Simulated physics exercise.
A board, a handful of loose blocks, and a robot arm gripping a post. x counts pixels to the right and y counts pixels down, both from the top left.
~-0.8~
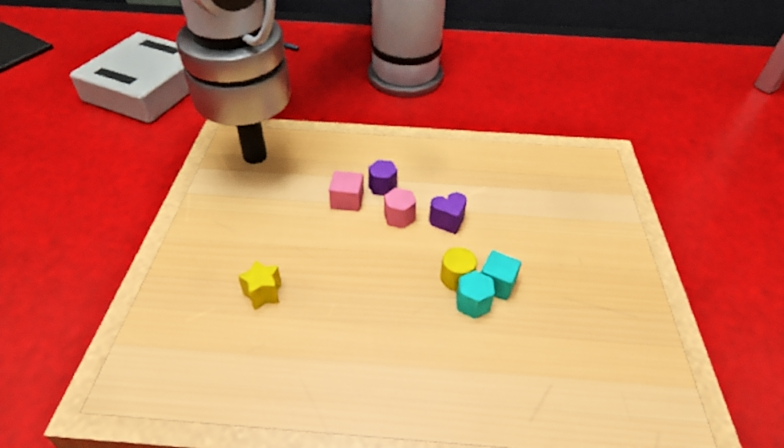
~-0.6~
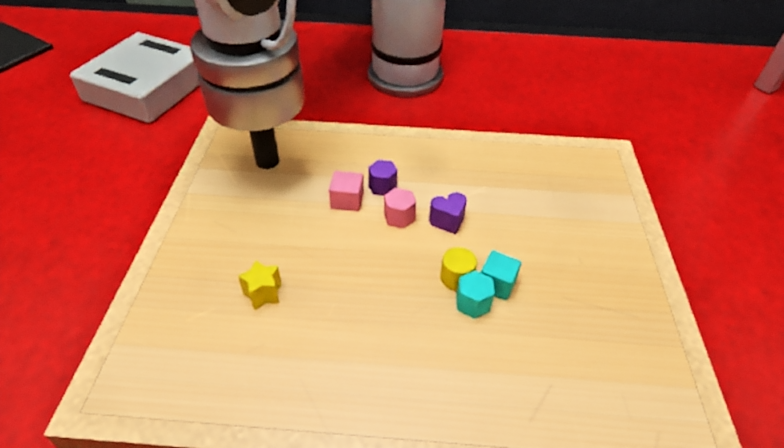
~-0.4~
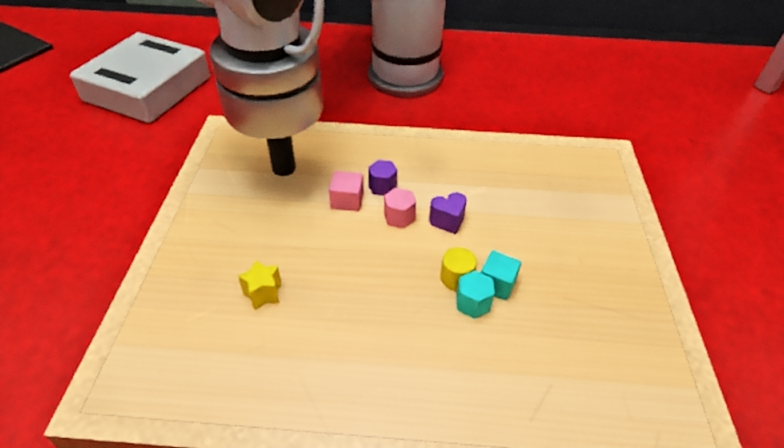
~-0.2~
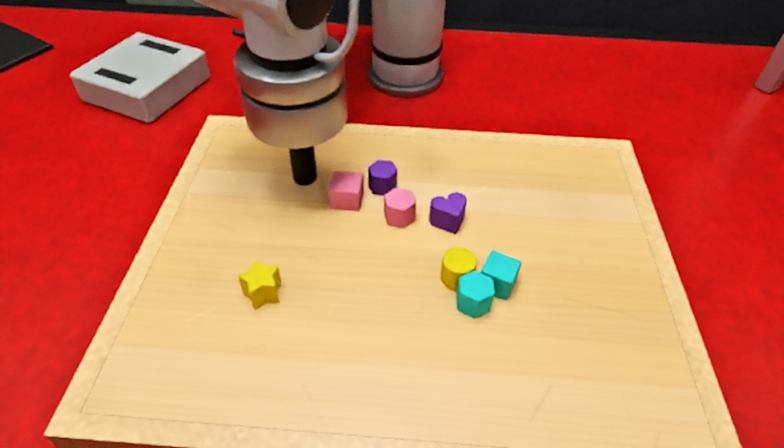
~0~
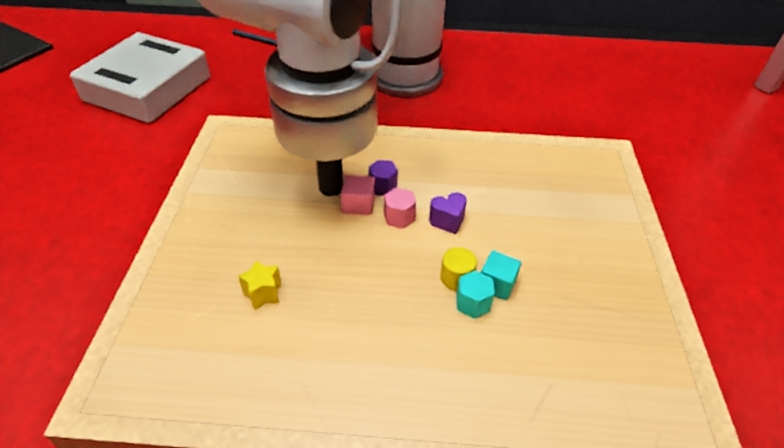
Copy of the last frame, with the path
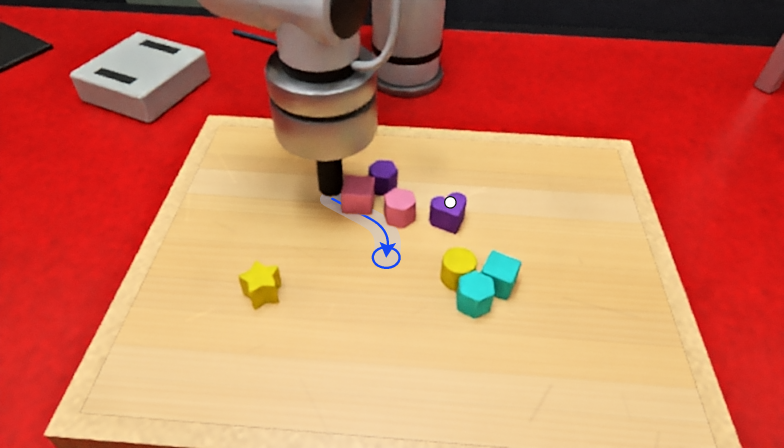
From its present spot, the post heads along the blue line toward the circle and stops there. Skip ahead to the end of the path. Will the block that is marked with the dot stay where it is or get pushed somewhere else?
By the last moment of the path, the block that is marked with the dot has shifted.
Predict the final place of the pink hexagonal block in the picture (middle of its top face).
The middle of its upper face will lie at (445, 207).
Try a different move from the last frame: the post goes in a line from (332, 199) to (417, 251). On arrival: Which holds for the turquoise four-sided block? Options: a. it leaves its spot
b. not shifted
Choice b: Not shifted.
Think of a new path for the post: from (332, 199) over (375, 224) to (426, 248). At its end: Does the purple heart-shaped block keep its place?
That would be a no.
Path on the board, from (332, 199) via (359, 213) and (384, 230), ending at (386, 257); the dot is on the purple heart-shaped block.
The first path, step by step. One third of the way, post at (360, 203); pink four-sided block at (387, 199); pink hexagonal block at (419, 203), turned 25° anticlockwise; purple heart-shaped block at (456, 202).
Two thirds of the way, post at (384, 220); pink four-sided block at (414, 213), turned 15° anticlockwise; pink hexagonal block at (444, 207), turned 60° anticlockwise; purple heart-shaped block at (476, 202).
At the end, post at (386, 247); pink four-sided block at (417, 215), turned 25° anticlockwise; purple hexagonal block in place; pink hexagonal block at (445, 207), turned 65° anticlockwise; purple heart-shaped block at (477, 201), turned 10° clockwise; yellow round block in place.
